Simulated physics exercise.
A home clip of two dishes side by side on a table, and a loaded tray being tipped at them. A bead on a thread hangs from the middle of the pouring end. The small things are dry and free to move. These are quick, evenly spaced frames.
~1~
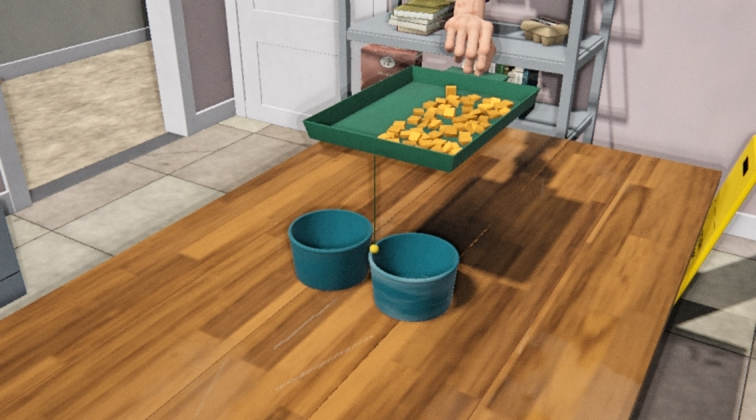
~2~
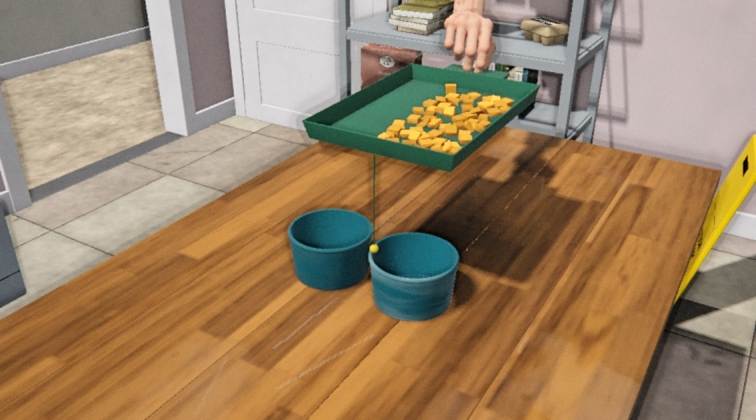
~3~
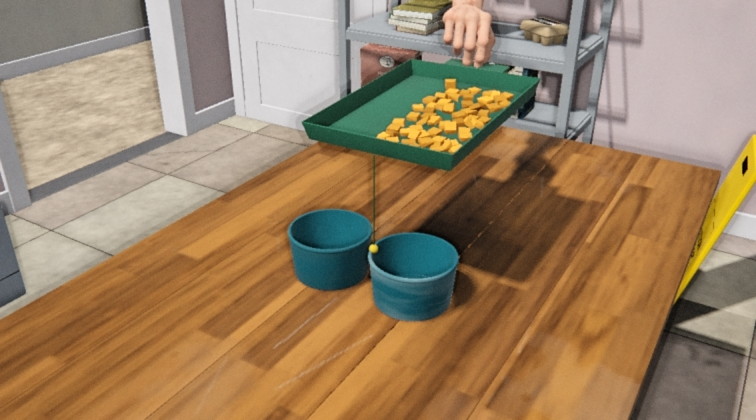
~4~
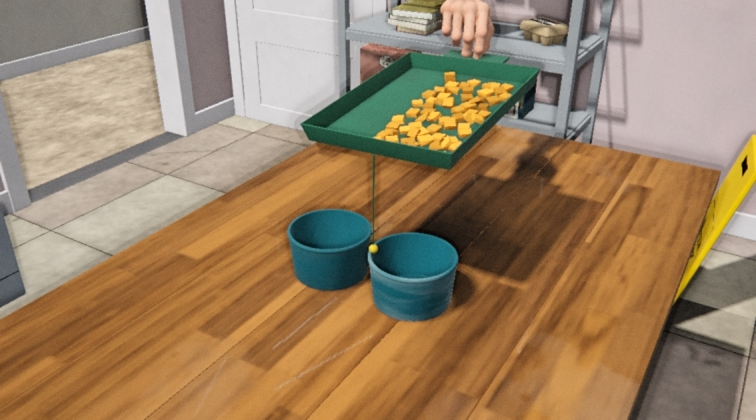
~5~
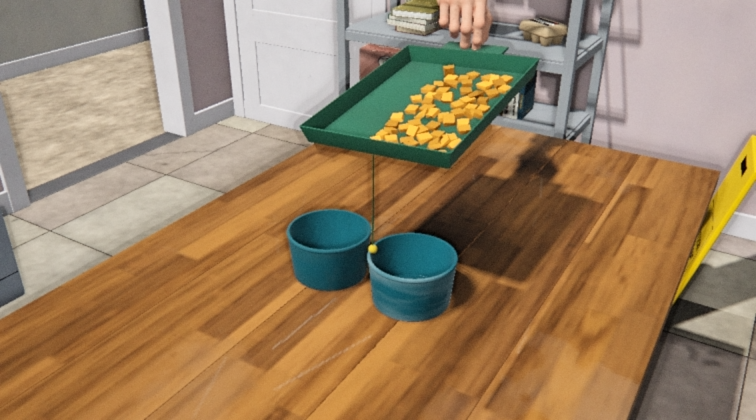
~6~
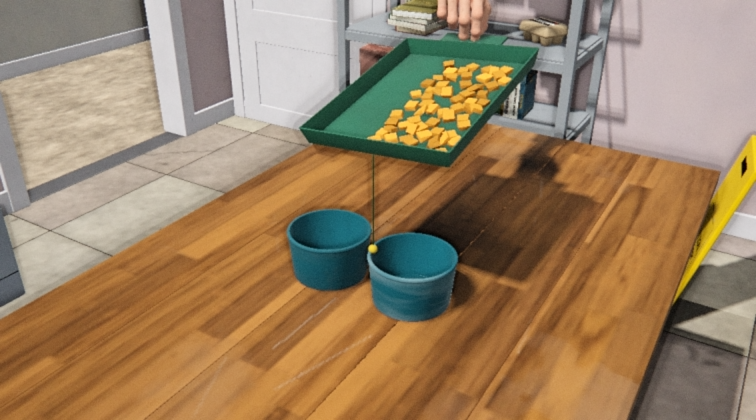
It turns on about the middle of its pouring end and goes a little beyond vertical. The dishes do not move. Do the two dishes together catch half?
The two hold only the smaller part of the load.
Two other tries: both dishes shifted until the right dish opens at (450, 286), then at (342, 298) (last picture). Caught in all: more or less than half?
One: The smaller part. Two: Not half.
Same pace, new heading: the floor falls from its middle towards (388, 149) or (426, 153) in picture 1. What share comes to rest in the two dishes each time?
In turn 0 and 0 in a hundred.
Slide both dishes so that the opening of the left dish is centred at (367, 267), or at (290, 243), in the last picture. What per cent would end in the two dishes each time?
The first gives 30 %, the second 70 %.
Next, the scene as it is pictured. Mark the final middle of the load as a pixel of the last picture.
Near (300, 303).
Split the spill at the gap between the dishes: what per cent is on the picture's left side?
Some 100 per cent.
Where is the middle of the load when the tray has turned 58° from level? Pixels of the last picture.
Near (364, 124).
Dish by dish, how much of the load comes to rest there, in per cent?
For the left dish some 20 %, for the right dish some 0 %.
Shortly afterwards, tray tipped steeply; all but a few on the tray; only a few in the air.
Next, tray tipped right over; near two thirds on the tray; a little outside both; near a quarter in the air.
Some moments later, tray tipped past a quarter turn; near a quarter in the left dish; the bulk outside both.
In the end, tray tipped past a quarter turn; none at all in the right dish; near a quarter in the left dish; the bulk outside both.
